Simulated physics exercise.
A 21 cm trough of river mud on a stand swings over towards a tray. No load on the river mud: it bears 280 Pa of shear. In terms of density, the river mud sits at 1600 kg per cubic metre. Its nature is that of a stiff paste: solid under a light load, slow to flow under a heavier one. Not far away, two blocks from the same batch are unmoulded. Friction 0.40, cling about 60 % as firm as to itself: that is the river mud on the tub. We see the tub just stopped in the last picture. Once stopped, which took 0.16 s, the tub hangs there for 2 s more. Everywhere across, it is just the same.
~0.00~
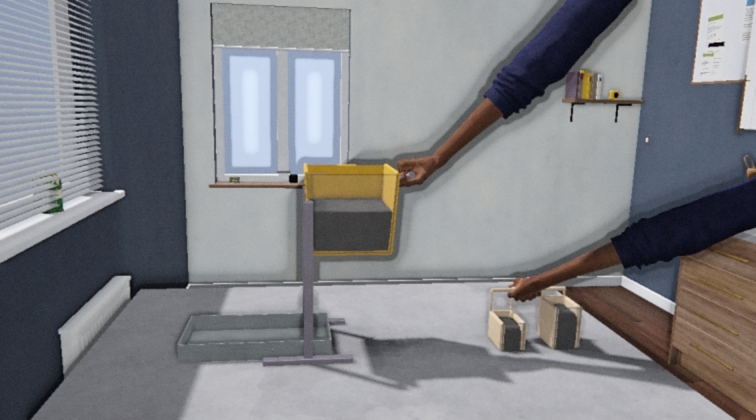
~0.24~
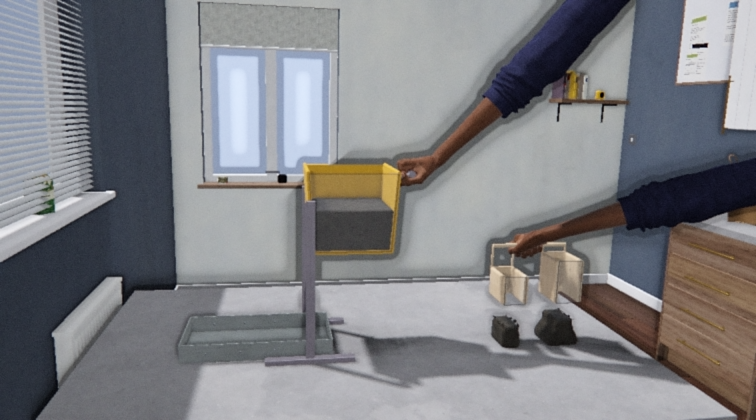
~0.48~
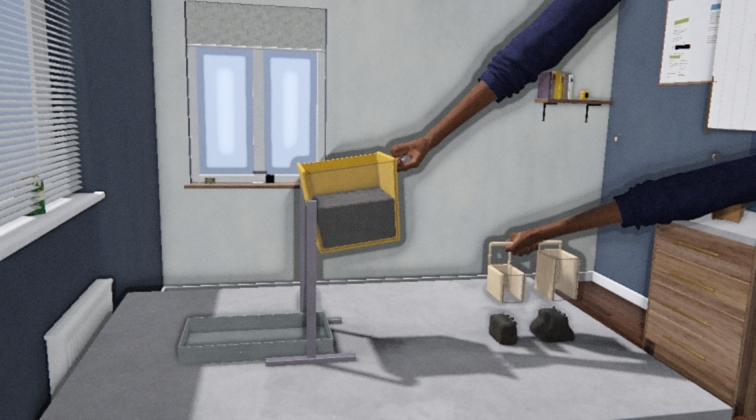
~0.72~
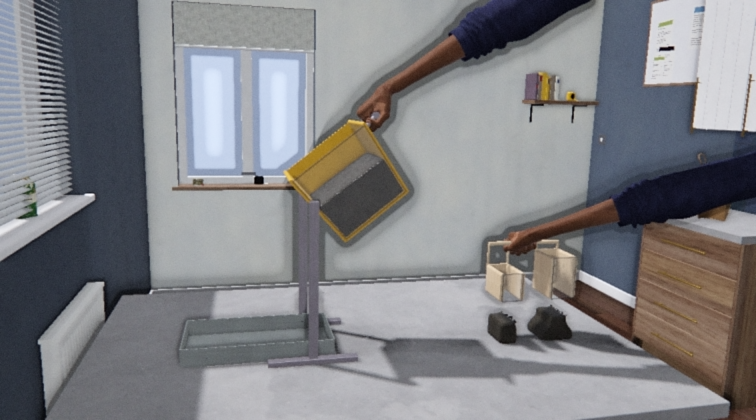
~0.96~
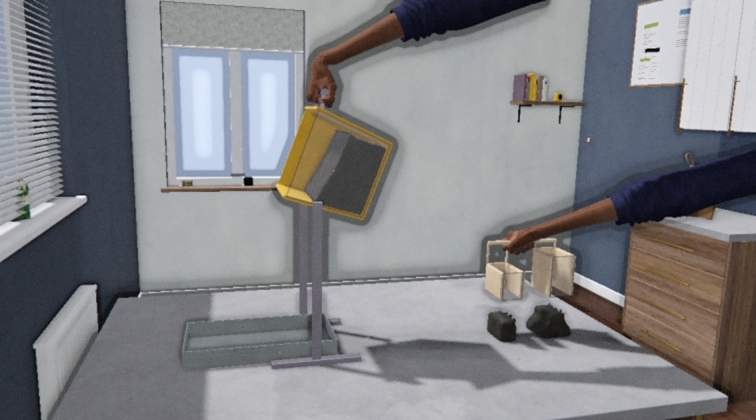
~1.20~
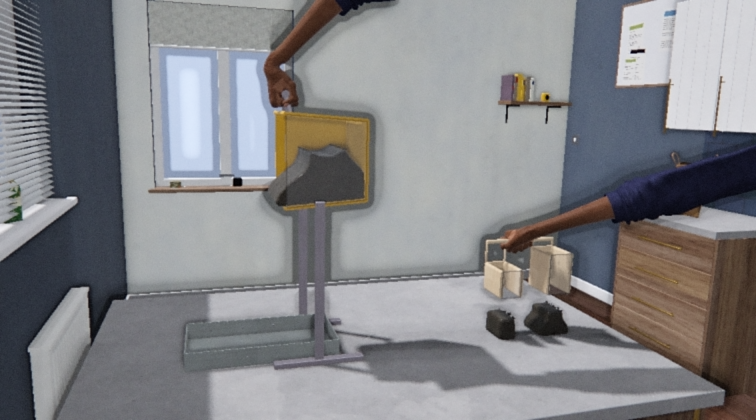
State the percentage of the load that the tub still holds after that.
The tub still holds roughly 52 %.
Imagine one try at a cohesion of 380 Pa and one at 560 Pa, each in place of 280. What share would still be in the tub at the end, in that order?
In order: Around 60 % and around 75 %.
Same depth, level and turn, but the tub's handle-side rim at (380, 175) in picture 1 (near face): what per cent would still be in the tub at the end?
Roughly 65 %.
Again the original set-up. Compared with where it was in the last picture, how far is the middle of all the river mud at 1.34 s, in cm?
Measured shift, roughly 5 cm.
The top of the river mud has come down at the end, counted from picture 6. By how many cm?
7 cm.
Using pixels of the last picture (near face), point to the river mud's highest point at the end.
About (343, 178).
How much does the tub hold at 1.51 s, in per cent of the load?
Some 55 per cent.
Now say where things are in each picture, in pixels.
The first picture shows handle-side rim at (396, 174), tilt 0 degrees; top of the river mud at (388, 211); blocks stand 6.8 cm, 11 cm (left to right).
The second picture shows handle-side rim at (398, 173), tilt 0 degrees; top of the river mud at (389, 210); blocks stand 6.6 cm, 8.0 cm (left to right).
The third picture shows handle-side rim at (393, 160), tilt 8 degrees; top of the river mud at (390, 199); blocks stand 6.5 cm, 7.6 cm (left to right).
The fourth picture shows handle-side rim at (363, 125), tilt 38 degrees; top of the river mud at (381, 160); blocks stand 6.5 cm, 7.6 cm (left to right).
The fifth picture shows handle-side rim at (317, 110), tilt 69 degrees; top of the river mud at (351, 136); blocks stand 6.5 cm, 7.6 cm (left to right).
The sixth picture shows handle-side rim at (285, 116), tilt 90 degrees; top of the river mud at (344, 151); blocks stand 6.5 cm, 7.6 cm (left to right).
After 1.34 s, the tub is at 90 degrees and holds 77 %.
After 1.51 s, the tub is at 90 degrees and holds 56 %.
After 1.68 s, the tub is at 90 degrees and holds 53 %.
After 1.85 s, the tub is at 90 degrees and holds 53 %.
After 3.20 s, at the end, the tub is at 90 degrees and holds 52 %.
